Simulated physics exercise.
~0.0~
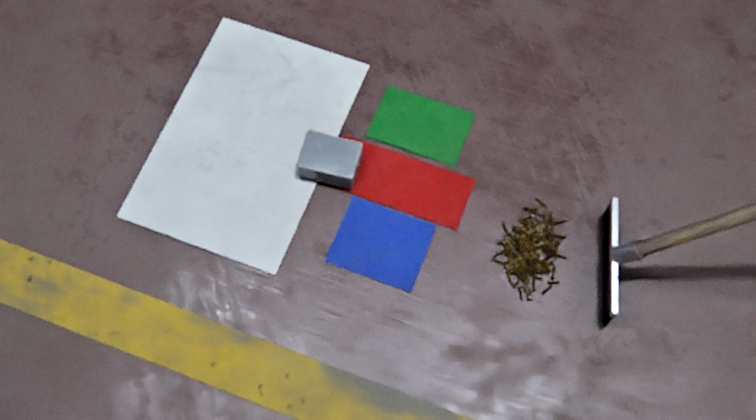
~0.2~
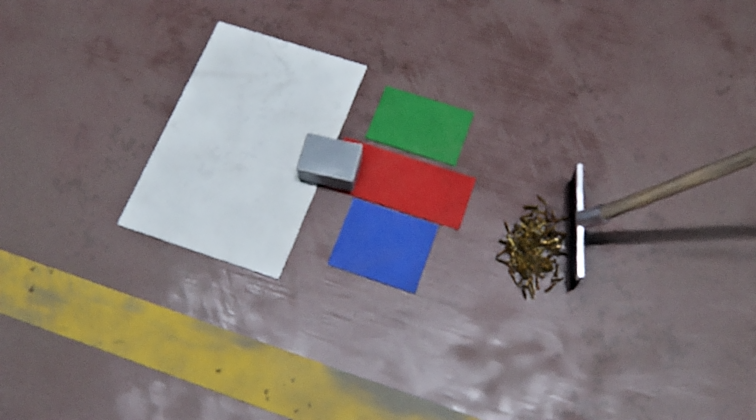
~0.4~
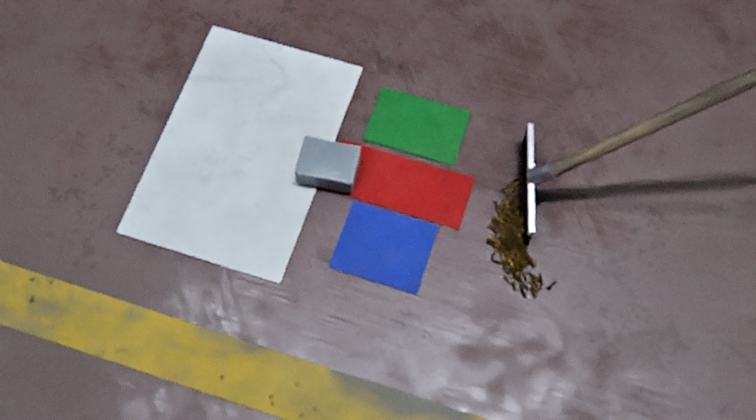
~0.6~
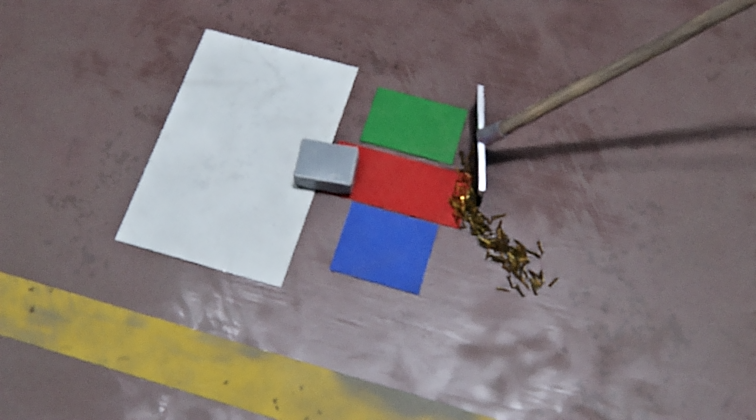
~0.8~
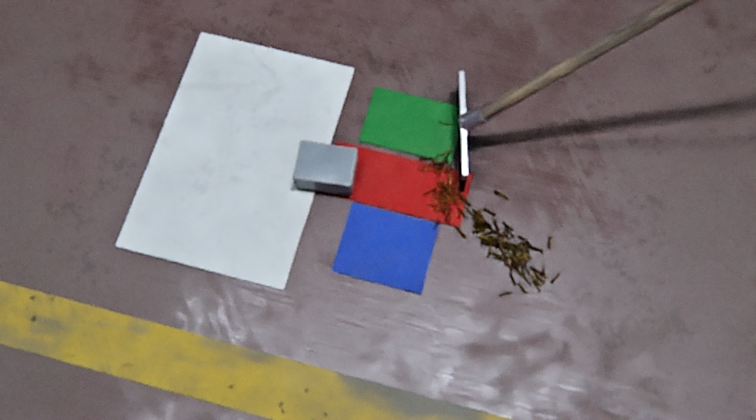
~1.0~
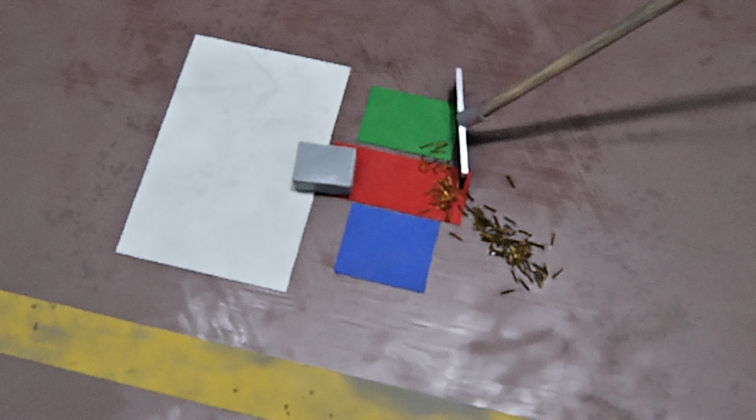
A squeegee pushing brass-coloured screws leftward, some ending on the red mat and most left trailing on the bare floor.
